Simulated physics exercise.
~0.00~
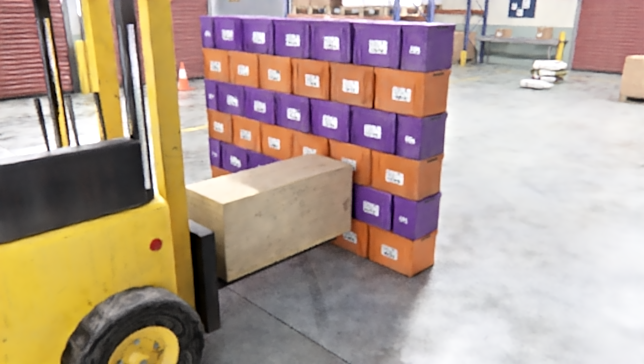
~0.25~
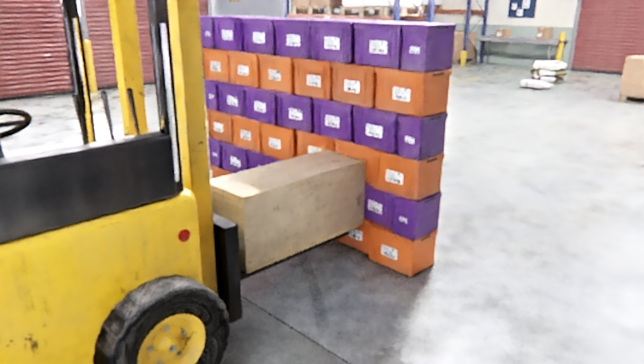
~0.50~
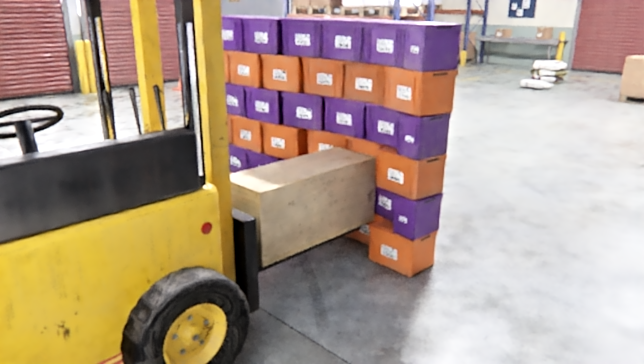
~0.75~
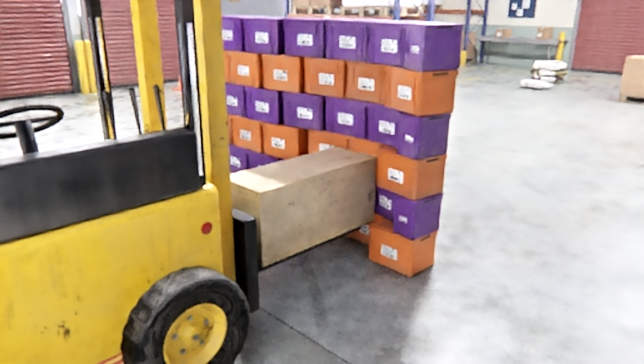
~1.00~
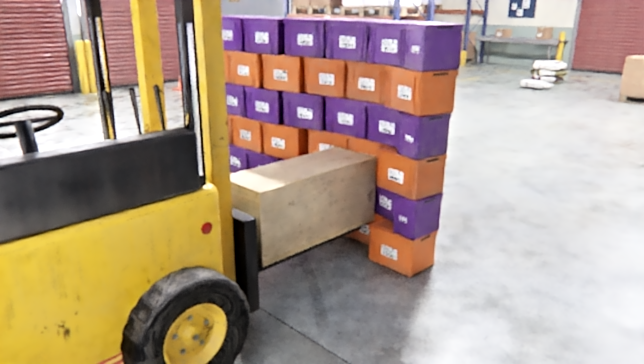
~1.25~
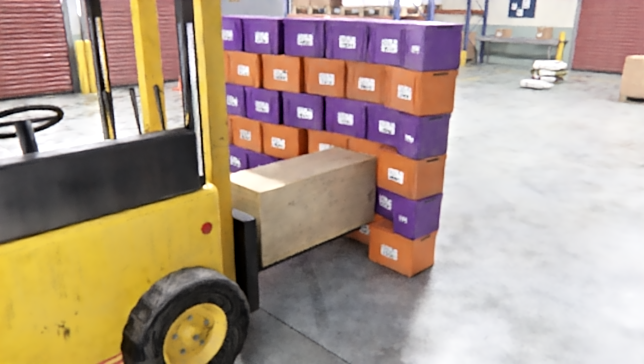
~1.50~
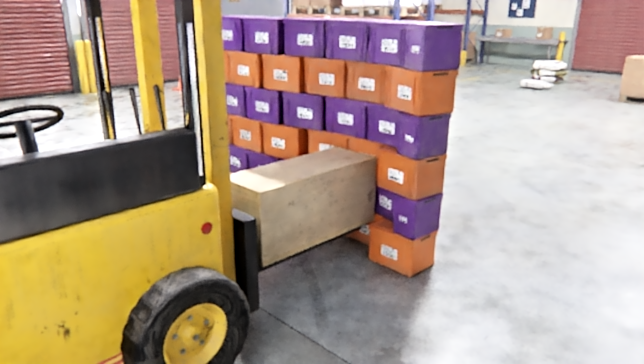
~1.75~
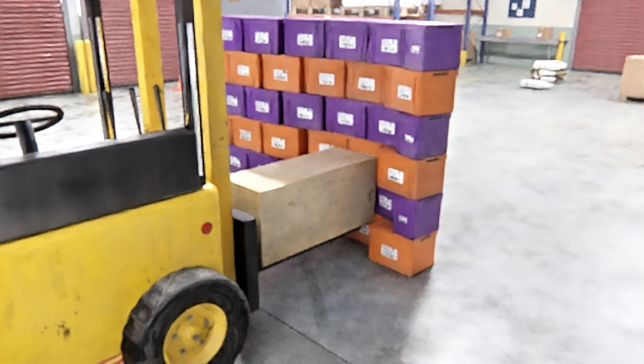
A yellow forklift stands at the left of a warehouse with a grey concrete floor and red roller doors behind, viewed from a fixed spot slightly above the floor. Beside it rises a freestanding wall of orange and purple totes in alternating rows, staggered like bricks, with a long tan box held low in front of the truck. The forklift rolls to the right and noses the box into the wall. The totes shift slightly to the right together, and the truck stops. Everything then stays still, with the box against the wall and no totes fallen.
